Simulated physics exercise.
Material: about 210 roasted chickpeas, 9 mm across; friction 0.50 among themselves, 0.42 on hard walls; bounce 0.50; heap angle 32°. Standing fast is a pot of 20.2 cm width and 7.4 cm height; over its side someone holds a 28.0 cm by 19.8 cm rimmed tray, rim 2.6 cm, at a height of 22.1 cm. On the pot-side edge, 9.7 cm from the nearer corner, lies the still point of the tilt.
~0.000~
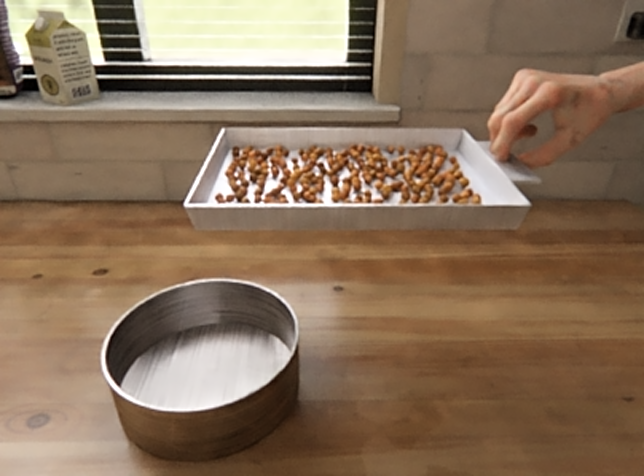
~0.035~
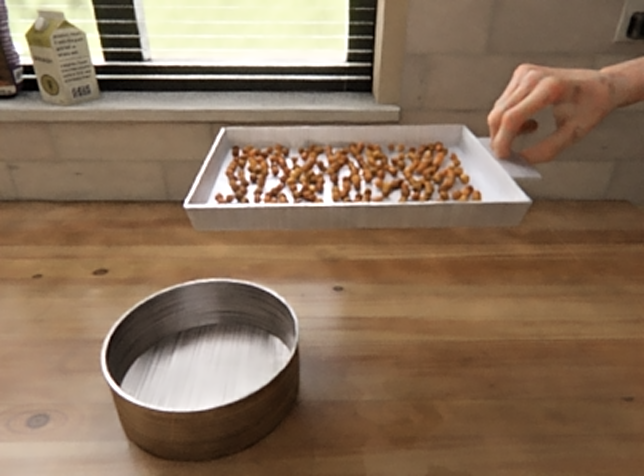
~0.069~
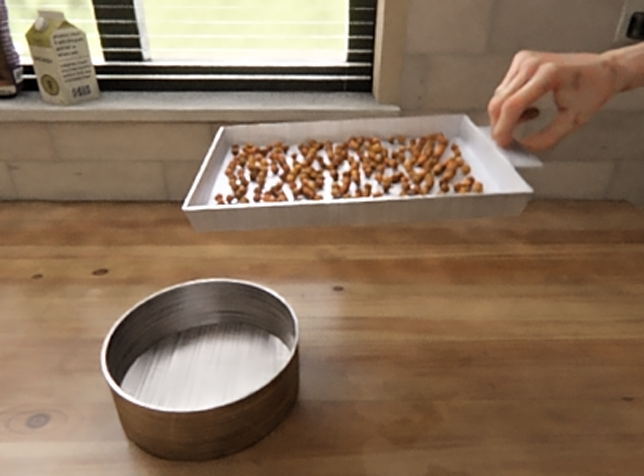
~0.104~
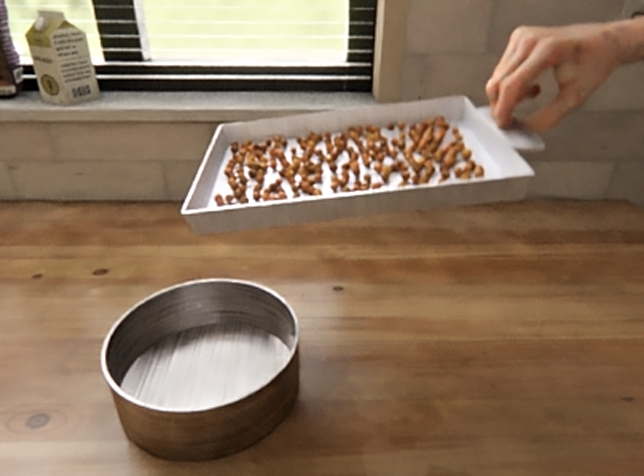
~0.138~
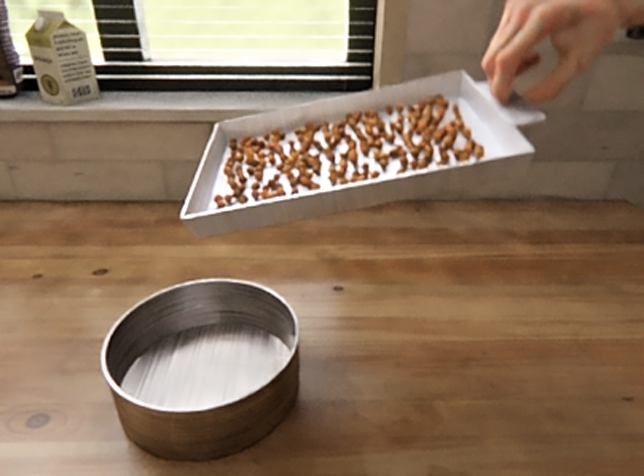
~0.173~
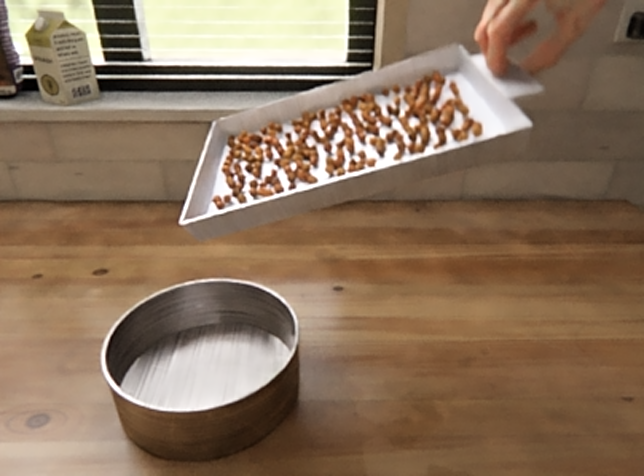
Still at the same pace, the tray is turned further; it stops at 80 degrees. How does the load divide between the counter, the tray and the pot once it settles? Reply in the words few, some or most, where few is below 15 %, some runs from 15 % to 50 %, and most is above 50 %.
Shares - counter: Few; tray: Some; pot: Most.
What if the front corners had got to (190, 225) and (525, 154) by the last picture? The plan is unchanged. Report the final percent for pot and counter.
Pot 75 % / counter 0 %.
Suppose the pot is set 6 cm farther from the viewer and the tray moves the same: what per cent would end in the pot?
About 30 %.
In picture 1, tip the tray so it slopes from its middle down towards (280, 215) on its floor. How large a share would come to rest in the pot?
Near 65 percent, give or take.
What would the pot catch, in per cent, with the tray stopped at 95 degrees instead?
I'd expect some 90 per cent in the pot.
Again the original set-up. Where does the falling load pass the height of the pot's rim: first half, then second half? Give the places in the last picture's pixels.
Earlier half close to (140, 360), later half at (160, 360) in pixels.
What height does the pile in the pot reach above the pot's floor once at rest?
Roughly 2.0 cm up.
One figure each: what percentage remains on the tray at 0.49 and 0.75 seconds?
Roughly 100 then 40.
After 0.36 s, tilt 50 degrees; the tray holds 100 %, the pot 0 %.
After 0.49 s, tilt 72 degrees; the tray holds 100 %, the pot 0 %.
After 0.75 s, tilt 80 degrees; the tray holds 40 %, the pot 50 %.
At rest (2.0 s), counter 5 %, tray 30 %, pot 65 %.
